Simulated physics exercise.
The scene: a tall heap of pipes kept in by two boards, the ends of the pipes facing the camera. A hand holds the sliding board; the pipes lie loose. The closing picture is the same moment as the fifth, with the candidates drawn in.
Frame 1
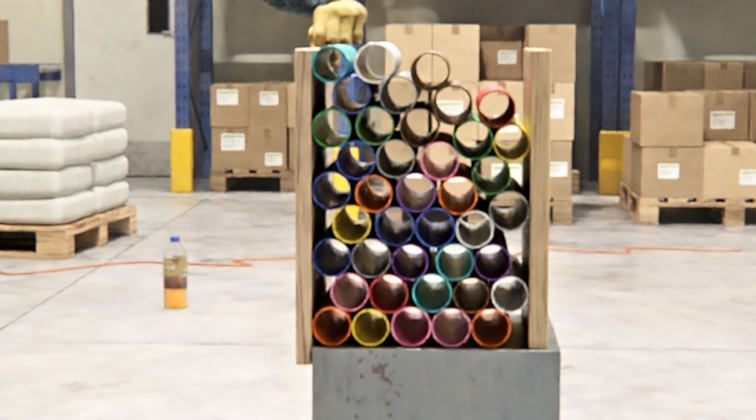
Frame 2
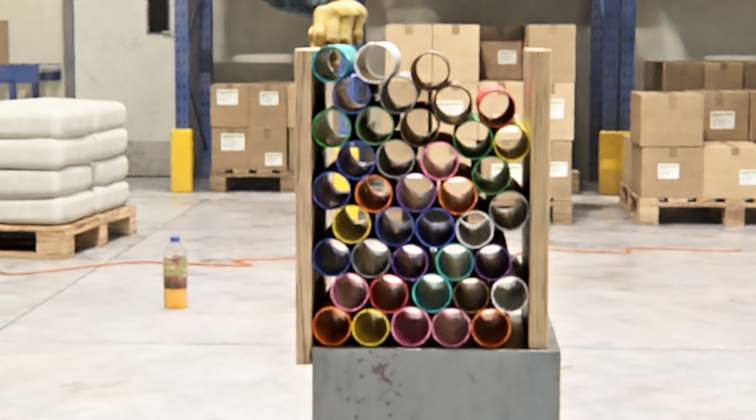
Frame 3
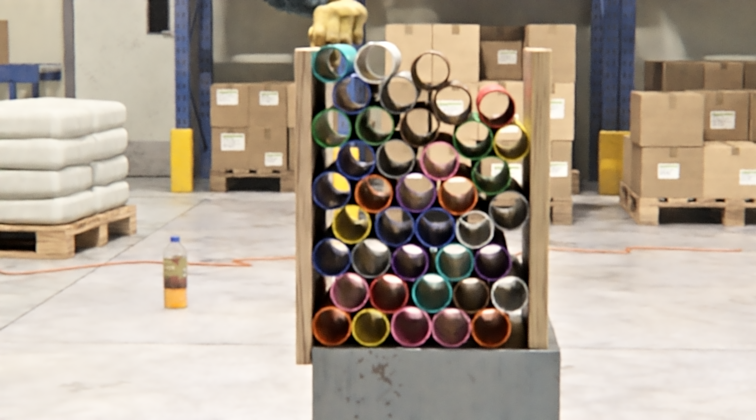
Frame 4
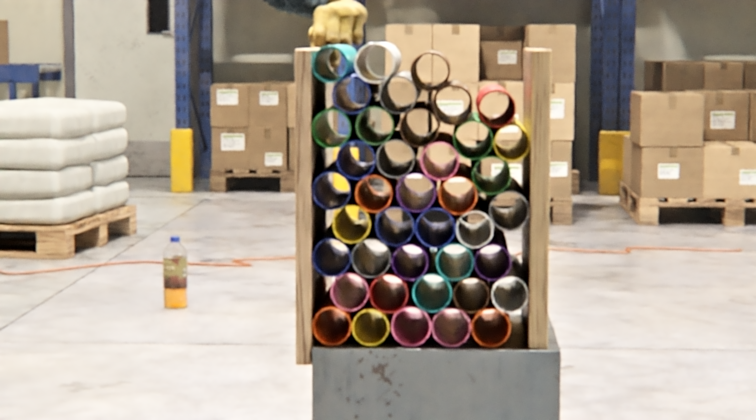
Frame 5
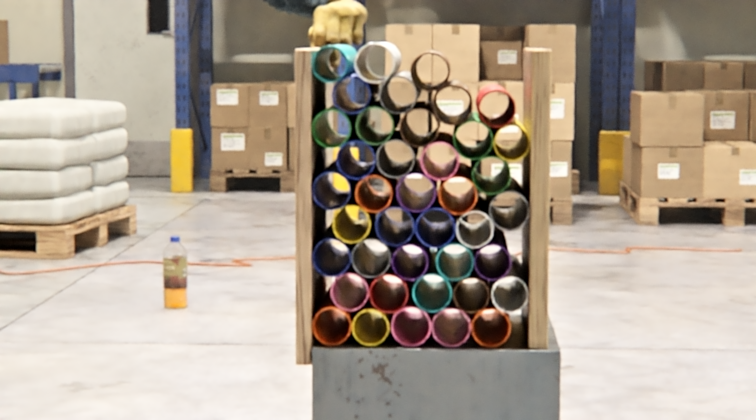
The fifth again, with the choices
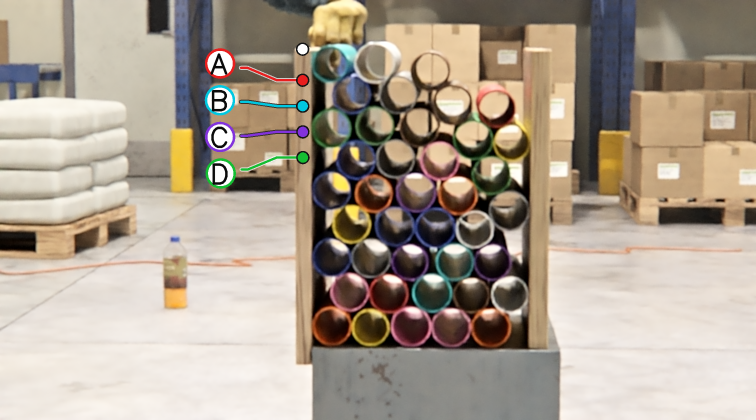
The clip opens on a tall stack of colorful pipes, open ends facing the camera, packed between two upright wooden boards on a grey base in a warehouse. A gloved hand rests at the top left. Through to the end, the hand, boards and pipes show no visible movement.
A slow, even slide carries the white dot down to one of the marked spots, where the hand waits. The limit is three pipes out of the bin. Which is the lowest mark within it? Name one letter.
Slide it to D.
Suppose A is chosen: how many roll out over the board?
With A, none.
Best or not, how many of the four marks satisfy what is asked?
The number is four.
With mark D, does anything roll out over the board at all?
Yes.
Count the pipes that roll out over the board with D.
With D, one.
On the copy, A at (303, 80); B at (303, 106); C at (303, 132); D at (303, 158); the white dot at (303, 49).
On D. First, top of the board (311, 100).
Then, top of the board (312, 157).
Finally, top of the board (312, 157), one out over the board.
By contrast, A none out over the board; B none out over the board; C one out over the board.
